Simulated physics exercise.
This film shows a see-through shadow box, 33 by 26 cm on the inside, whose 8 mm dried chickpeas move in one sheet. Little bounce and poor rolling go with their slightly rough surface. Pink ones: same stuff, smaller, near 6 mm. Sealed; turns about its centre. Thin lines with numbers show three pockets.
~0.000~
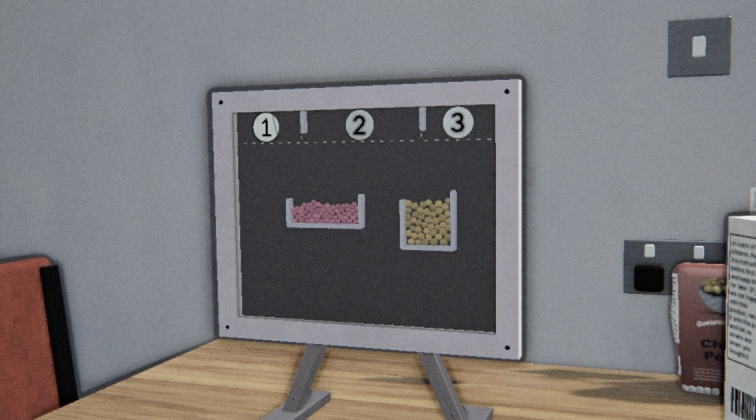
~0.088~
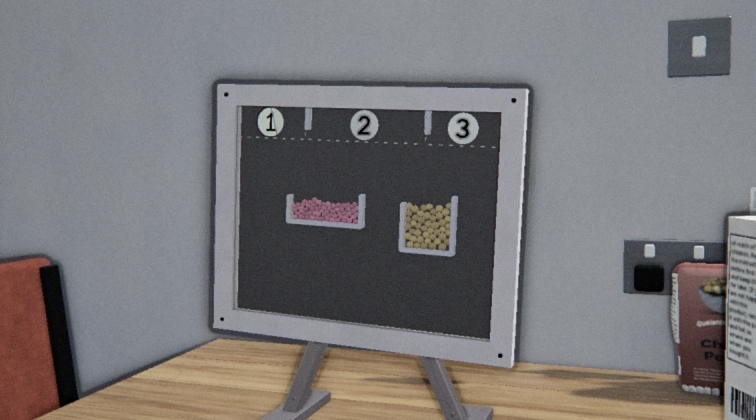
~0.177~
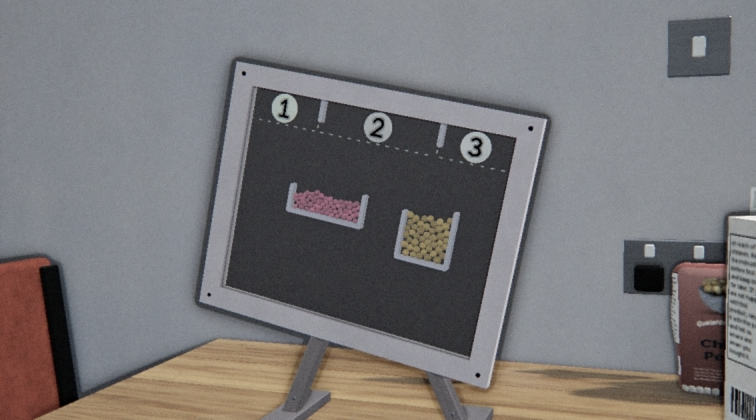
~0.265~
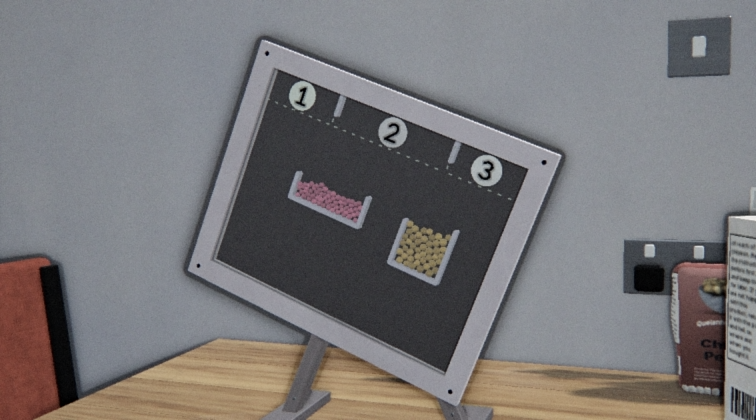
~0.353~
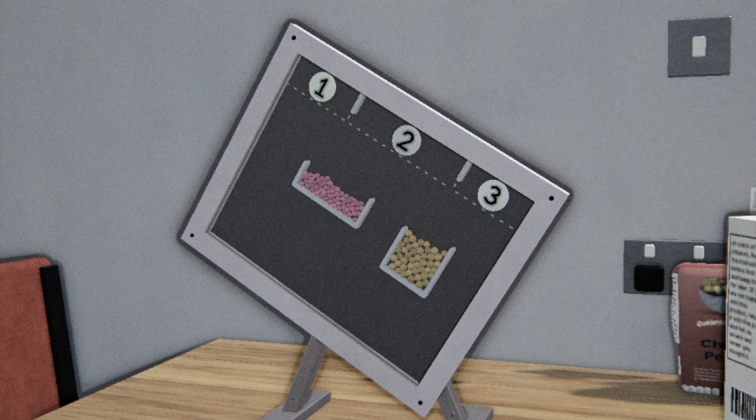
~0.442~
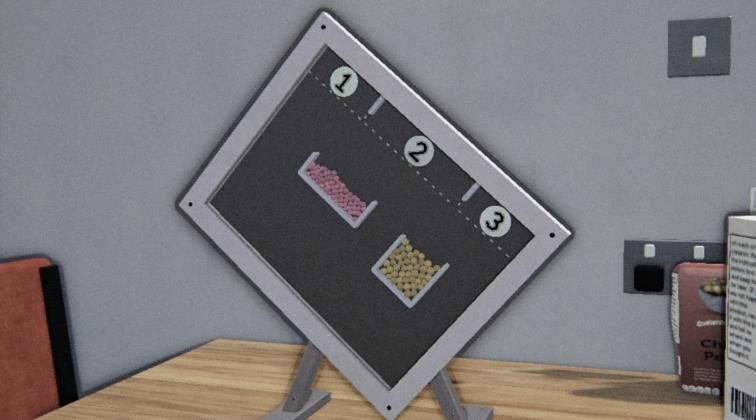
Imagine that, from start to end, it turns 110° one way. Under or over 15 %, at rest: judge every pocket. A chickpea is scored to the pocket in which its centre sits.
No. 1: Under; 2: Under; 3: Over.
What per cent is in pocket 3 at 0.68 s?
Close to 0 per cent of the load.
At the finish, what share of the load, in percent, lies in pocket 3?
Roughly 60%.
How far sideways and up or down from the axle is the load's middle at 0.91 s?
Offset: Approx. 1 cm right, 4 cm below.
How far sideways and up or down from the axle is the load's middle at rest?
About 4 cm right and 16 cm below.
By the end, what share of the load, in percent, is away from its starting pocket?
Moved share: About 65 per cent.
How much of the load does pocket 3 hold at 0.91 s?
Roughly 5 percent.
By 0.68 s, it stands 69° clockwise; the chickpeas' middle is 1 cm right of and 1 cm below the centre; nothing in the marked areas.
By 0.91 s, it stands 95° clockwise; the chickpeas' middle is 1 cm right of and 4 cm below the centre; no. 3, 5 %.
By 1.11 s, it stands 110° clockwise; the chickpeas' middle is 1 cm right of and 8 cm below the centre; no. 3, 20 %.
At rest by 2.2 s, it stands 110° clockwise; no. 1, 0 %, no. 2, 5 %, no. 3, 60 %, elsewhere 35 %.
